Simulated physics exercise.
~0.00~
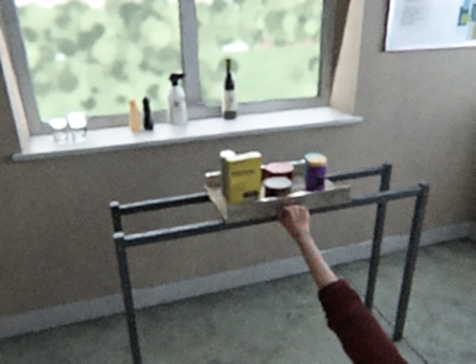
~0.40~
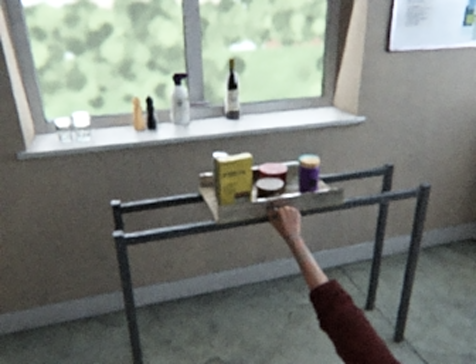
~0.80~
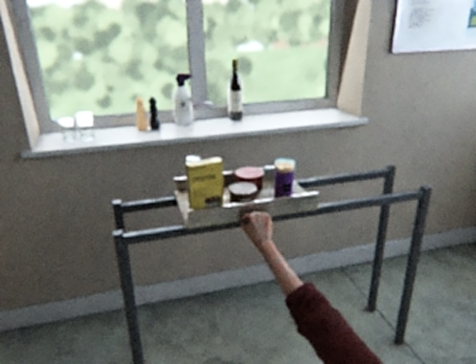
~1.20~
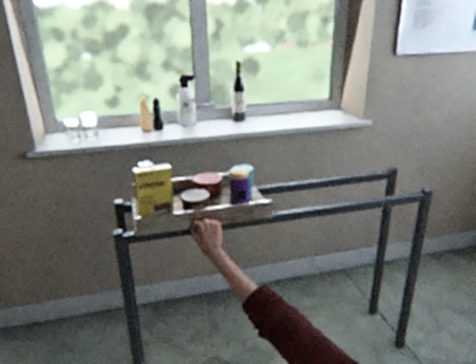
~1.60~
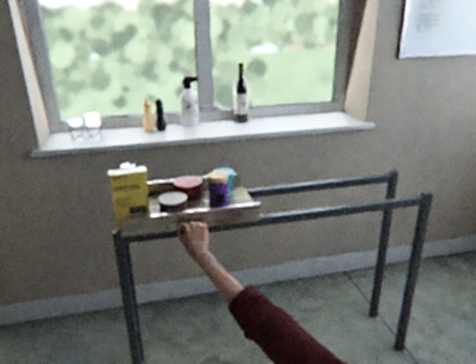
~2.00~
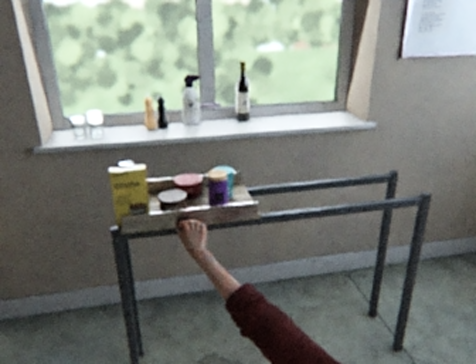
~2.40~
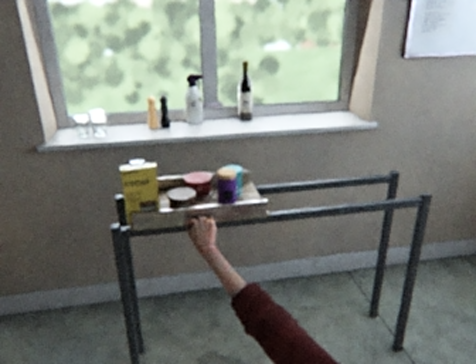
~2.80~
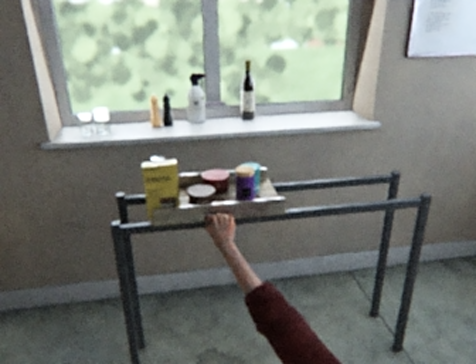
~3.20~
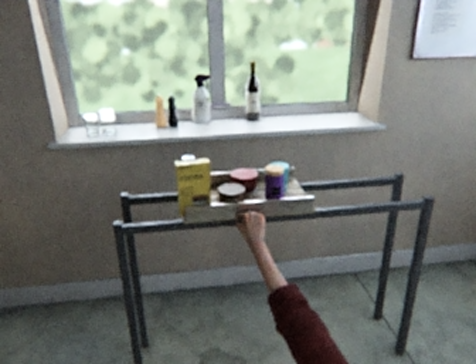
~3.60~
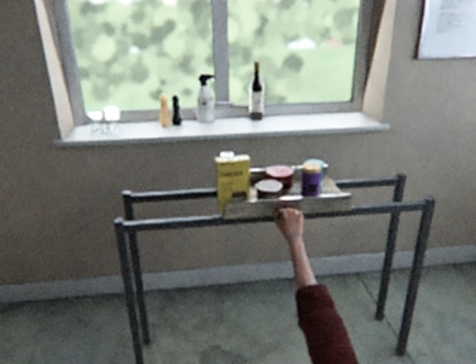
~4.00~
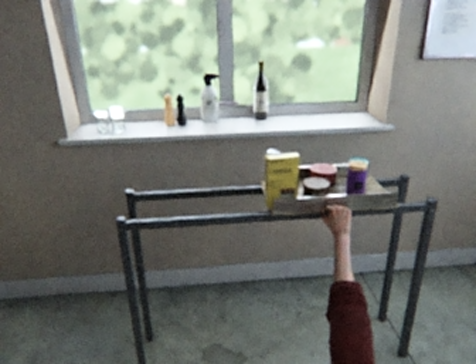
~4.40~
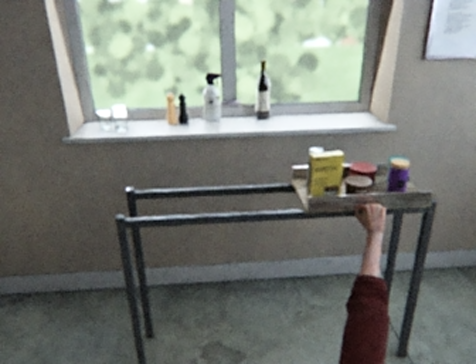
A hand slides a loaded tray left along the rails, then right, everything staying upright.
